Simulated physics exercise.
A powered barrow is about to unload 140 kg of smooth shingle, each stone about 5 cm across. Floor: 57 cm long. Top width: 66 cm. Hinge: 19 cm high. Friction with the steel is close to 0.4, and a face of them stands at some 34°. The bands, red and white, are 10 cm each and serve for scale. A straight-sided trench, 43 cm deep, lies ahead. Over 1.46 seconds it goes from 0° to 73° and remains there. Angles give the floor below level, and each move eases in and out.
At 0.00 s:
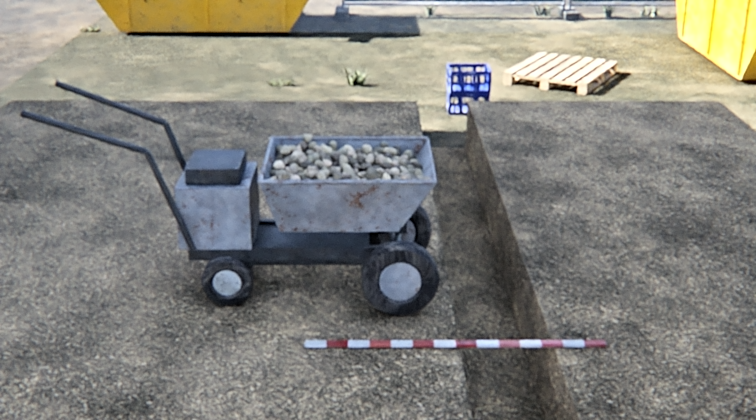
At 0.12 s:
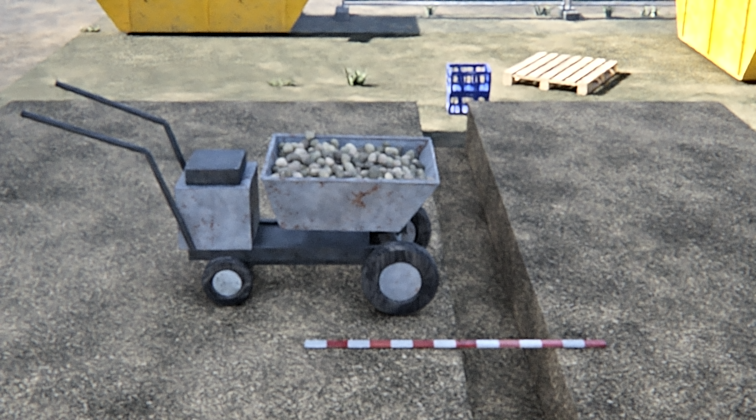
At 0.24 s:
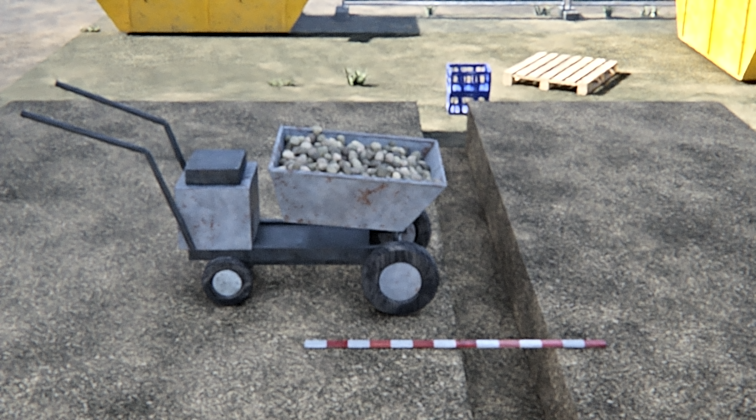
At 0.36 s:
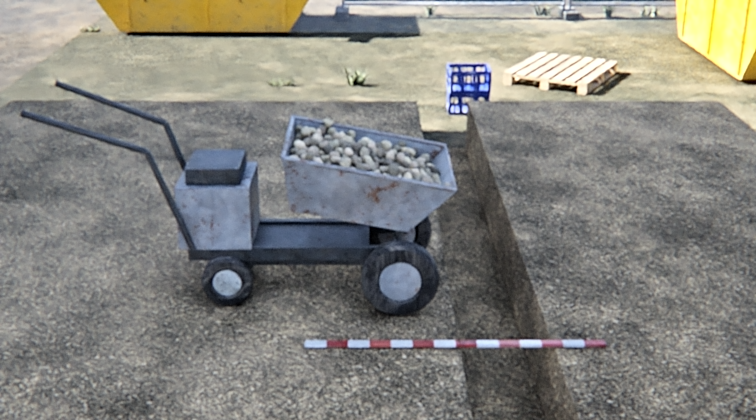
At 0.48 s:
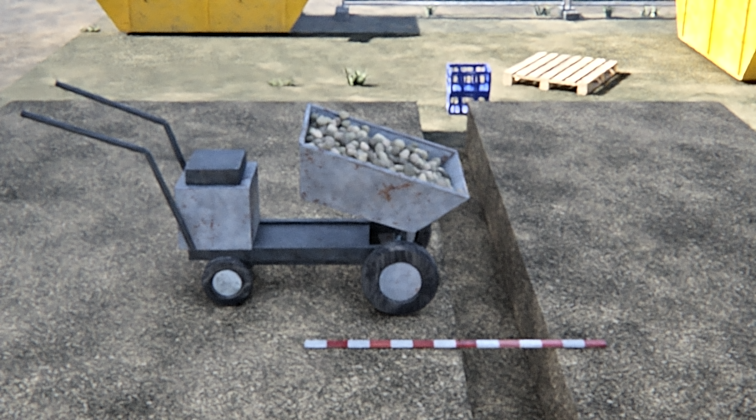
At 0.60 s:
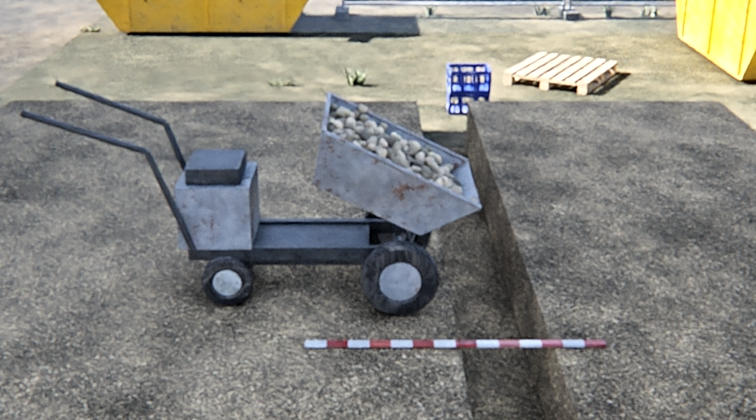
Grey tray of smooth stones on a powered barrow rising at its left end, tilting steadily down towards a straight-sided trench.
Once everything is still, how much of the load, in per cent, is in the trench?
About 52 per cent.
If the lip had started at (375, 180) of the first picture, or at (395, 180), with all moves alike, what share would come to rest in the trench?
I'd expect close to 100 per cent at the first and 95 per cent at the second.
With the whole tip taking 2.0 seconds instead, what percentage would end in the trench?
About 55 percent, I'd say.
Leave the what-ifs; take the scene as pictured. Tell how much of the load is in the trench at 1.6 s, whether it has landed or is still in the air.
I'd put it near 20 per cent.
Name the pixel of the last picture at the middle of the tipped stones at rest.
Roughly at pixel (525, 333).
After 1.1 s the floor is at 62°; 98 % in the tray, 2 % in the trench; the foremost stones are at (522, 242).
After 1.6 s the floor is at 73°; 45 % in the tray, 20 % in the trench, 35 % past the trench; the foremost stones are at (642, 291).
After 1.9 s the floor is at 73°; 18 % in the tray, 34 % in the trench, 48 % past the trench; the foremost stones are at (722, 288).
After 3.9 s the floor is at 73°; 0 % in the tray, 52 % in the trench, 48 % past the trench; the foremost stones are past the picture's edge.
